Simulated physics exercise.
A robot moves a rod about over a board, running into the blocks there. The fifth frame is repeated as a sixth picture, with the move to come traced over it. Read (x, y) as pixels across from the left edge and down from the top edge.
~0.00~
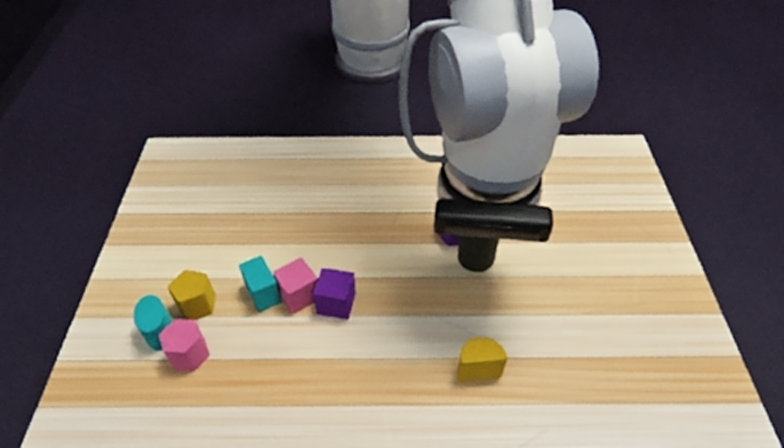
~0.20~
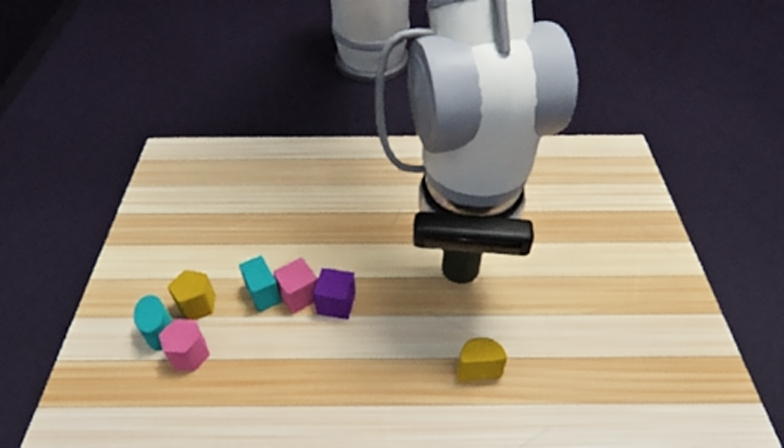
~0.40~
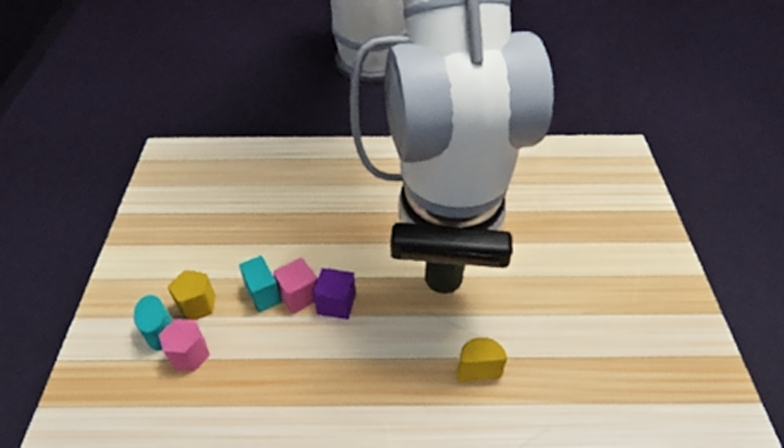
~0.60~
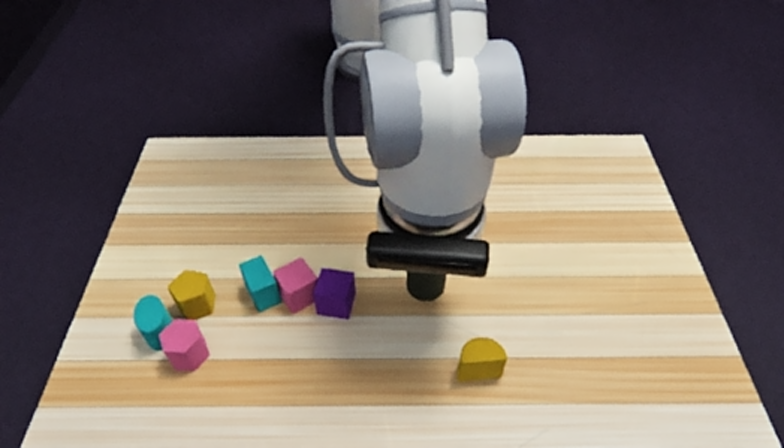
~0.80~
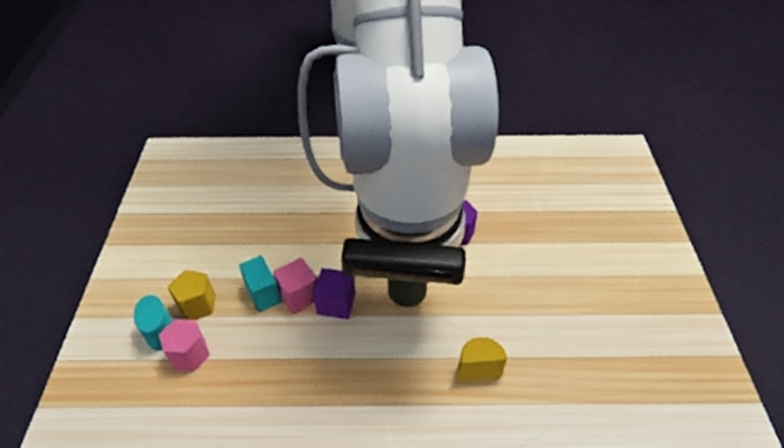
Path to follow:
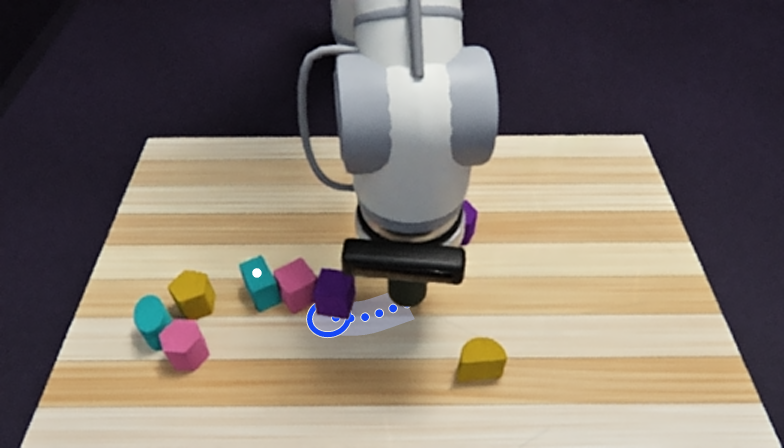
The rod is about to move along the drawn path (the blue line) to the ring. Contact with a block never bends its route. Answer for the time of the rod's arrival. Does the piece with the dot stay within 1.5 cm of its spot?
Short answer: Yes.
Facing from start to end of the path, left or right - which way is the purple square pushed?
It goes toward the right-hand side.
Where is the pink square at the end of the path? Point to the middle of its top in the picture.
Its top face will be centred at roughly (275, 259).
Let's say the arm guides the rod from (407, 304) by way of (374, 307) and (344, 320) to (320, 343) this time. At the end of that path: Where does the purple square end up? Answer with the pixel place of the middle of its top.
If I read the scene right, the answer is (310, 283).
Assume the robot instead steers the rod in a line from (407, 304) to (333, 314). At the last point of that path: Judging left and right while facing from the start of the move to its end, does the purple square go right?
The answer is yes.
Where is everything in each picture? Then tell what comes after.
The first picture shows rod's lower end at (476, 258); turquoise oblong block at (257, 273); pink square at (295, 275); purple square at (334, 283).
The second picture shows rod at (460, 269); blocks still.
The third picture shows rod at (444, 278); blocks still.
The fourth picture shows rod at (426, 285); blocks still.
The fifth picture shows rod at (407, 291); turquoise oblong block at (257, 273); pink square at (295, 275); purple square at (334, 283).
Drawn move, from (407, 304) through (382, 312) and (356, 318) to (329, 317); the dot is on the turquoise oblong block.
On the path given first. Halfway along, rod at (367, 304); nothing pushed yet.
At the end, rod at (327, 305); turquoise oblong block at (249, 273); pink square at (275, 259); purple square at (305, 273), turned 40° clockwise.
